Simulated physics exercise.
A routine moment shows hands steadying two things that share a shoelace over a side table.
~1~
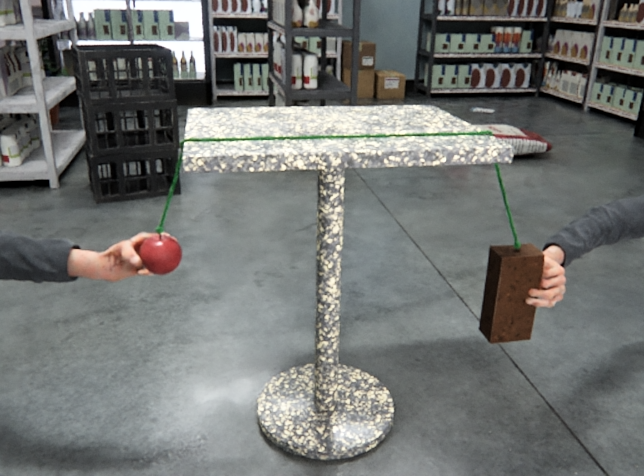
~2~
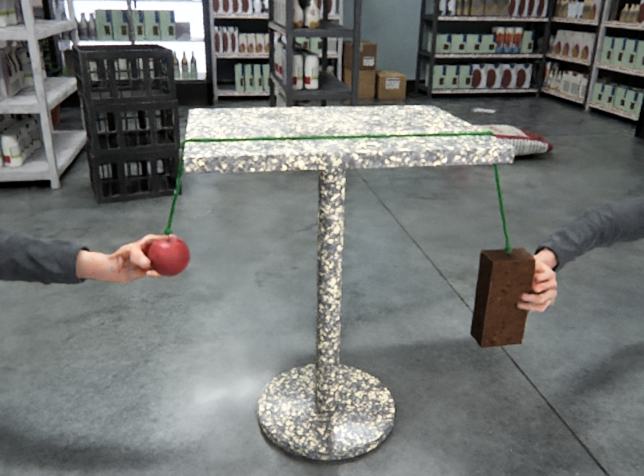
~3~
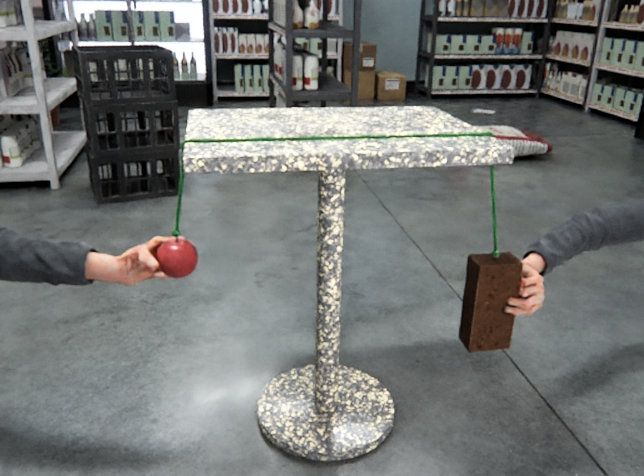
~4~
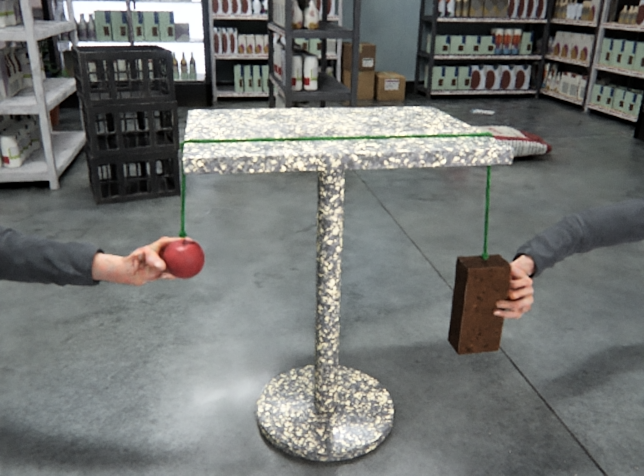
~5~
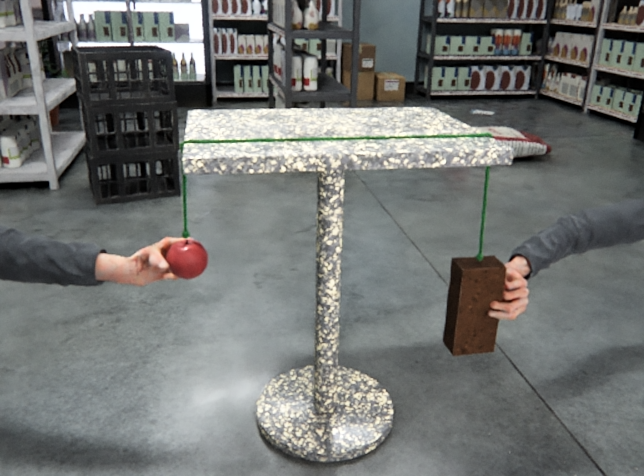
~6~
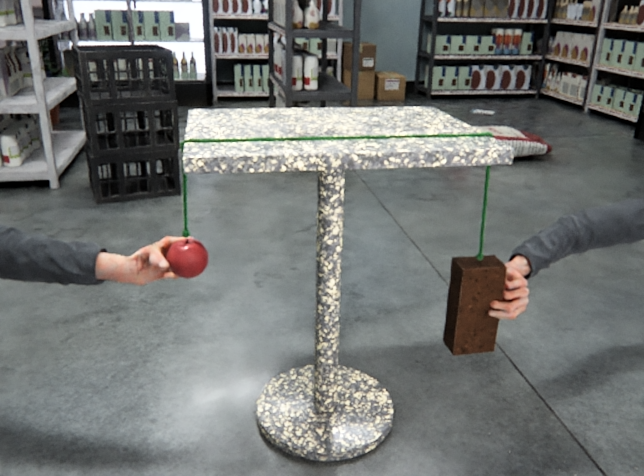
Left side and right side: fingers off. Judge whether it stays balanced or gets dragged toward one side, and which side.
I expect it will slip toward the right once they let go.
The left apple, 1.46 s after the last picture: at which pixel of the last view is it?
At that moment it should be near (529, 207).
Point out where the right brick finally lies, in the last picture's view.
Roughly (447, 393).
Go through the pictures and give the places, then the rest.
The first picture shows left apple (161, 254); right brick (511, 294); shoelace over the top (369, 136).
The second picture shows left apple (169, 256); right brick (502, 298).
The third picture shows left apple (177, 258); right brick (490, 302).
The fourth picture shows left apple (184, 258); right brick (479, 305).
The fifth picture shows left apple (187, 259); right brick (473, 306).
The sixth picture shows left apple (187, 258); right brick (474, 306); shoelace over the top (370, 138).
Then, 0.88 s after the last picture, left apple pulled up onto the top near (371, 115); right brick down on the floor near (444, 392).
Then, 1.46 s after the last picture, left apple higher near (529, 207); right brick down on the floor near (446, 393).
At rest, left apple down on the floor near (555, 416); right brick down on the floor near (447, 393). The shoelace is pulled to the right.
